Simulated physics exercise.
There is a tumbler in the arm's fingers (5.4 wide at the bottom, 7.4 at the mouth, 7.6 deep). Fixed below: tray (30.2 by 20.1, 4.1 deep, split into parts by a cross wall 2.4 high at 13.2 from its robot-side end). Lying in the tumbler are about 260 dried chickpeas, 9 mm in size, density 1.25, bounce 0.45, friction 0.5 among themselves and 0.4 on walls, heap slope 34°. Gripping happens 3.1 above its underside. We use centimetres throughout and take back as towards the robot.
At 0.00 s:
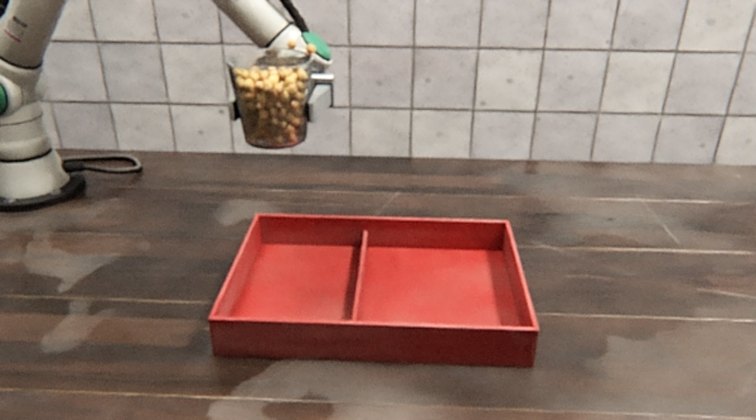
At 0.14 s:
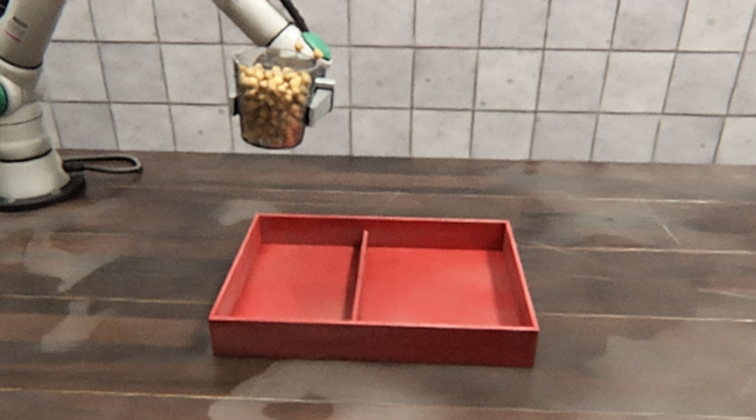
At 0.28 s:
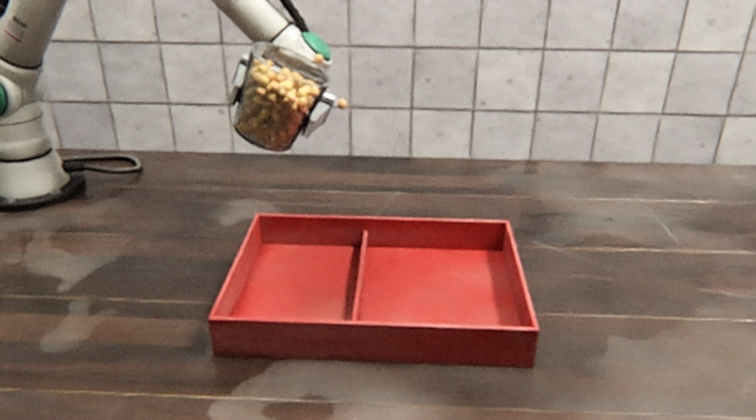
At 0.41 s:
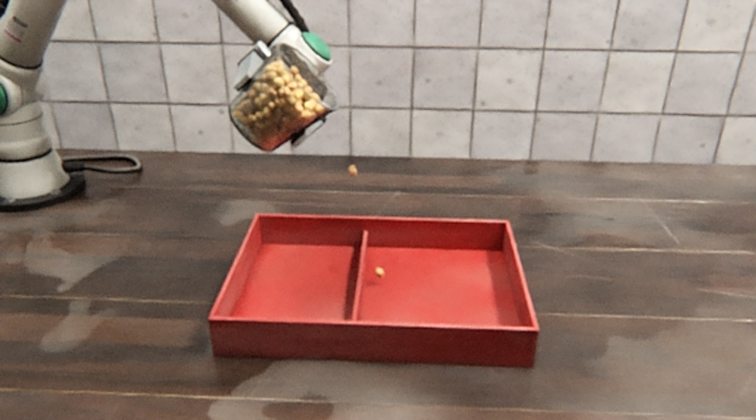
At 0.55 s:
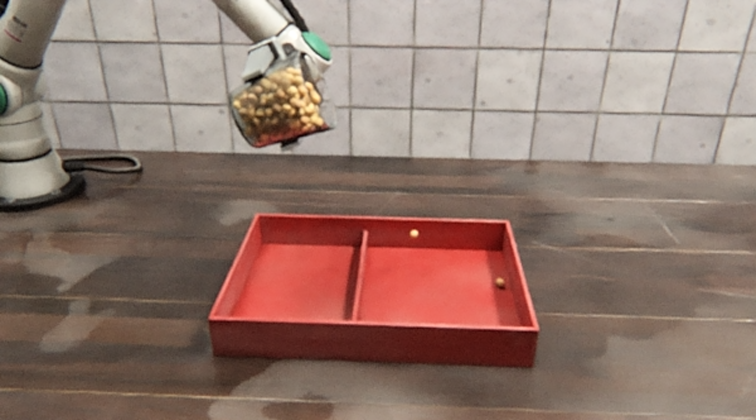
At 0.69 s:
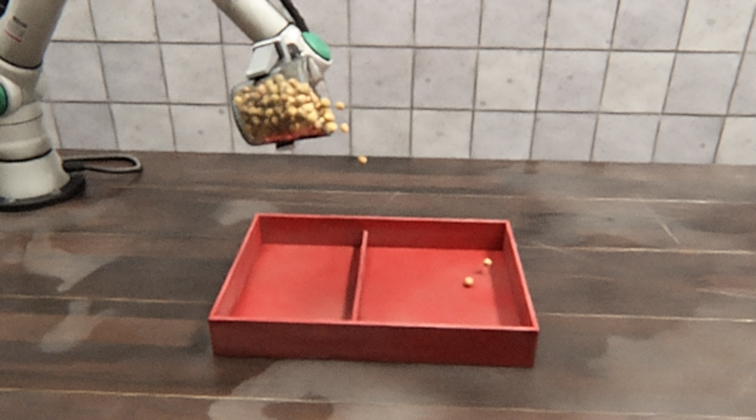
The clip shows a robot arm holding a clear tumbler of chickpeas above a divided red tray and steadily tilting it to the right, as a few chickpeas drop out and two roll about in the tray's right section.
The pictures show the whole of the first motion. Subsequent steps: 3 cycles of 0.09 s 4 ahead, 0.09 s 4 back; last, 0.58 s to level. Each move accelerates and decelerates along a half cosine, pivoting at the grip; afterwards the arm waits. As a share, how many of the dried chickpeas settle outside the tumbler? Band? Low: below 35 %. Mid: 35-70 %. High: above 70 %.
High.
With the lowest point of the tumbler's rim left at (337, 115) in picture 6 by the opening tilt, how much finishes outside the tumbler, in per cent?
Somewhere around 60 %.
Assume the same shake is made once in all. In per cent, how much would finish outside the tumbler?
My guess is near 70 per cent.
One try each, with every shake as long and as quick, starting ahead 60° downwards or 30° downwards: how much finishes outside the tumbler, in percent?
I'd say close to 45 percent for the first and close to 60 percent for the second.
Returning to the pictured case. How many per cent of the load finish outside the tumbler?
The share is close to 90 per cent.
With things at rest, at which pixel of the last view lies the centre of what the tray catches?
Roughly at (453, 291) in the last picture.
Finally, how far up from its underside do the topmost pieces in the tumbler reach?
I'd put it at close to 3.5 centimetres.
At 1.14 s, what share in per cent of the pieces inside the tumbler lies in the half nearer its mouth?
Mouth half share: Roughly 40 %.
By 1.14 s, tilted 73° forward, highest piece 22 above the table; 173 in the far-side part, 52 in the tumbler, 2 in the robot-side part, 33 in flight or on a rim.
By 1.59 s, tilted 24° forward, highest piece 23 above the table; 217 in the far-side part, 28 in the tumbler, 11 in the robot-side part, 4 on the table or floor.
By 2.01 s, level, highest piece 22 above the table; 217 in the far-side part, 28 in the tumbler, 11 in the robot-side part, 4 on the table or floor.
By 3.06 s, level, highest piece 22 above the table; 217 in the far-side part, 28 in the tumbler, 11 in the robot-side part, 4 on the table or floor.
Final count, 217 in the far-side part, 28 in the tumbler, 11 in the robot-side part, 4 on the table or floor. That is 89 % outside the tumbler.
